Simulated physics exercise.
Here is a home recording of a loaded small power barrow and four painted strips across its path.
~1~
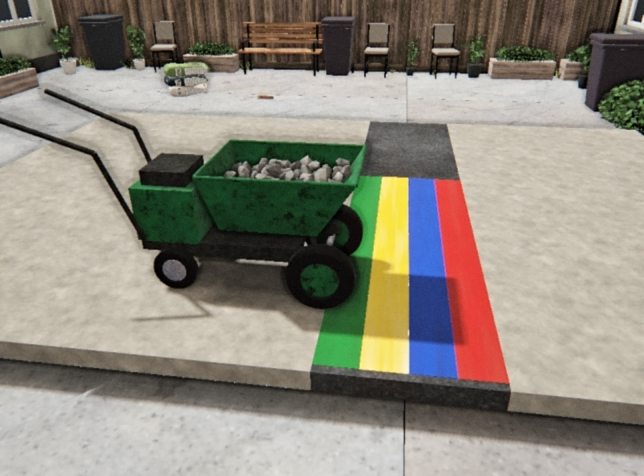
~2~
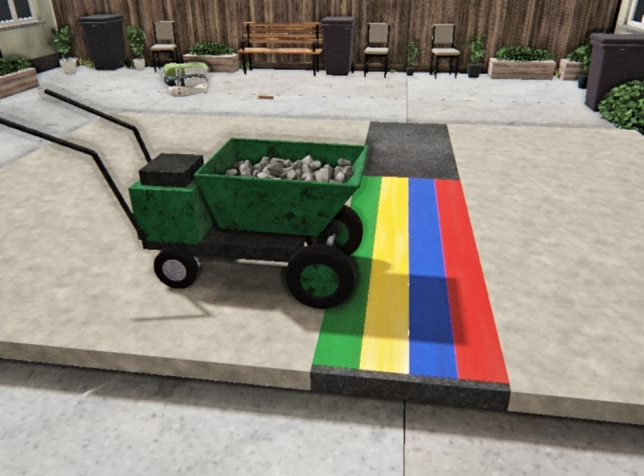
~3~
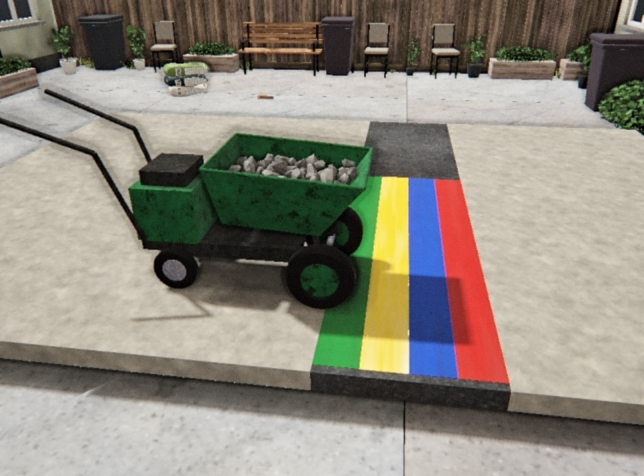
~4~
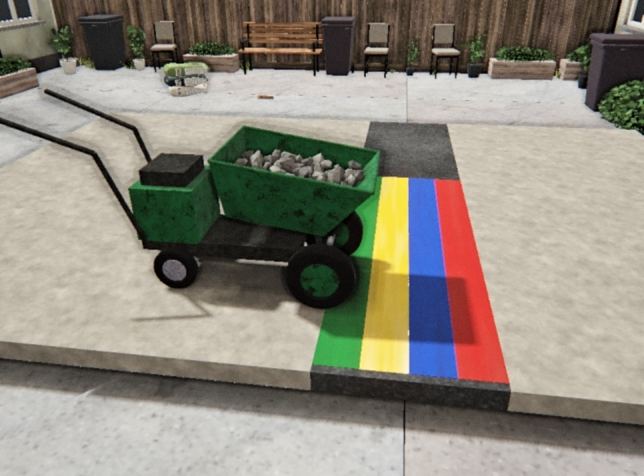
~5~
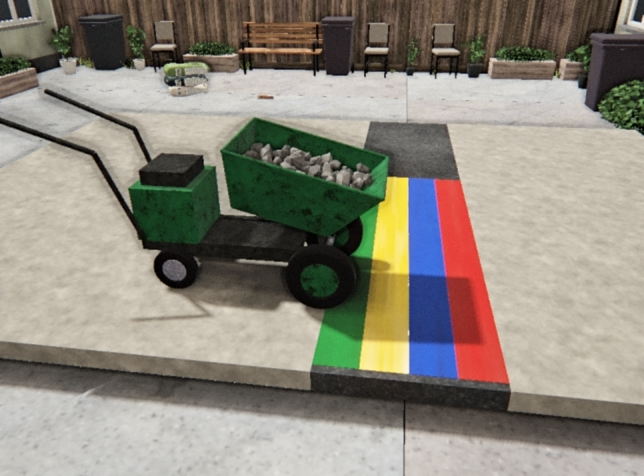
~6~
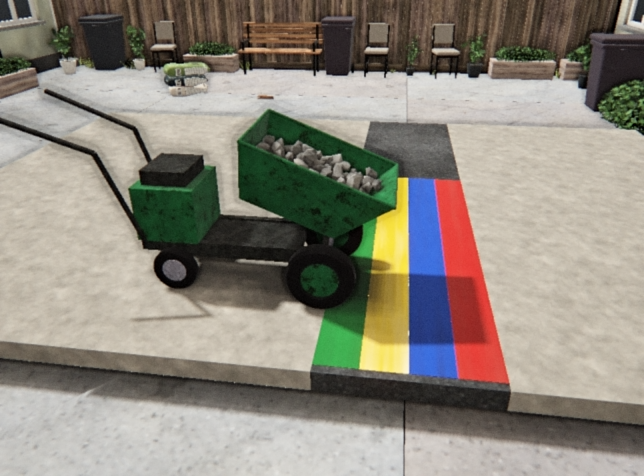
The green skip of a small barrow tilts gradually rightward, carrying broken stones above coloured strips.
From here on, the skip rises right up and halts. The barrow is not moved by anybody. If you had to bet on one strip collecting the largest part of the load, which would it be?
I would bet on the red strip.
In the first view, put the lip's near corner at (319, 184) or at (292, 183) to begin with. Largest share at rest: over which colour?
I would say the blue strip the first time, then the strip in yellow the next.
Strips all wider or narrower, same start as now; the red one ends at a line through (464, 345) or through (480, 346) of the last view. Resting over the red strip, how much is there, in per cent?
30 and 30 in a hundred.
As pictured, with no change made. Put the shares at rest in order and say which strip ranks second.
Second place goes to that blue strip.
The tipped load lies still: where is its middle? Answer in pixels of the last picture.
Near (468, 285), more or less.
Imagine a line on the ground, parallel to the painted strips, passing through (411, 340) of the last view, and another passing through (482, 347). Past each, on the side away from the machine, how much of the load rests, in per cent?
The first comes to 70 per cent, the second to 30 per cent.
Shortly afterwards, skip tipped steeply; the whole lot in the skip.
Next, skip tipped right over; the bulk in the skip; a little over the blue strip; a little over the red strip; only a few off the paint.
Some moments later, skip tipped right over; near a third in the skip; near a quarter over the blue strip; near a third over the red strip; near a quarter off the paint.
In the end, skip tipped right over; near a third in the skip; none at all over the green strip; none at all over the yellow strip; near a quarter over the blue strip; near a third over the red strip; near a quarter off the paint.
